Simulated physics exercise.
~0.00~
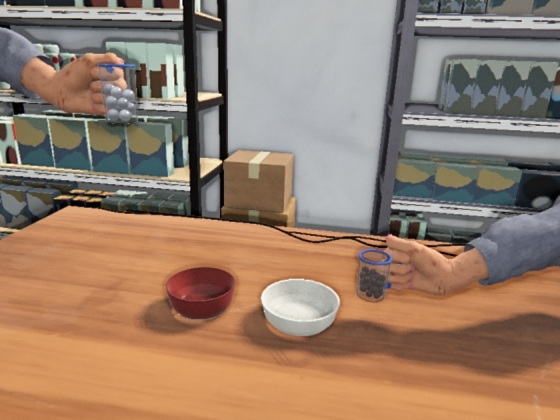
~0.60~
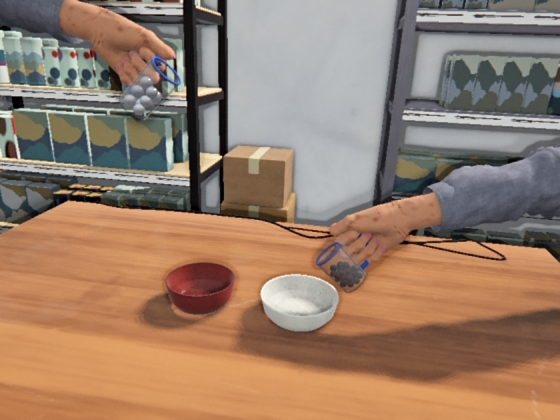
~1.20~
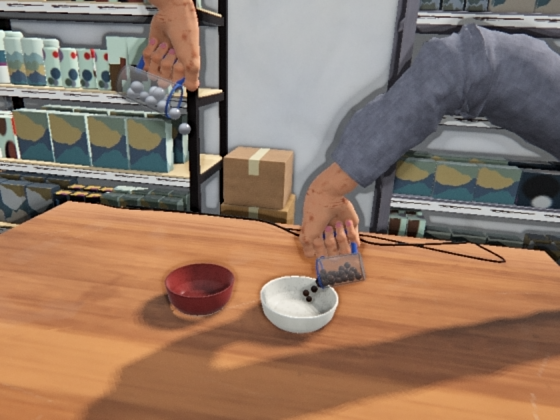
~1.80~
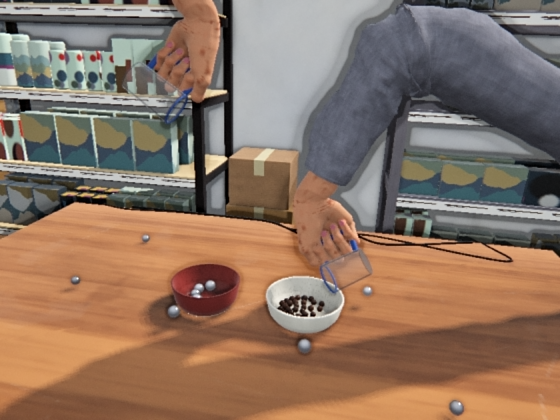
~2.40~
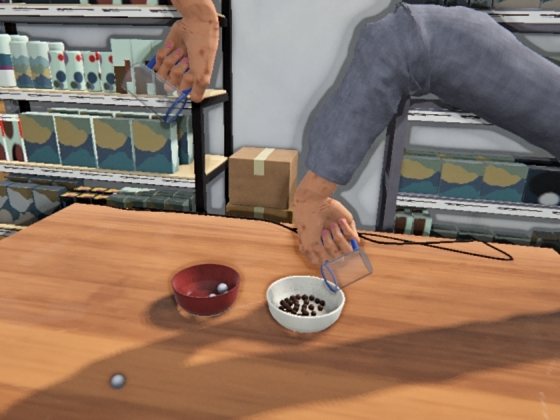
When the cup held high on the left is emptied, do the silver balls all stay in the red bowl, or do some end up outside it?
Some end up outside it. Silver balls scatter across the table and only some remain in the red bowl, while the white bowl keeps all of its dark beads.
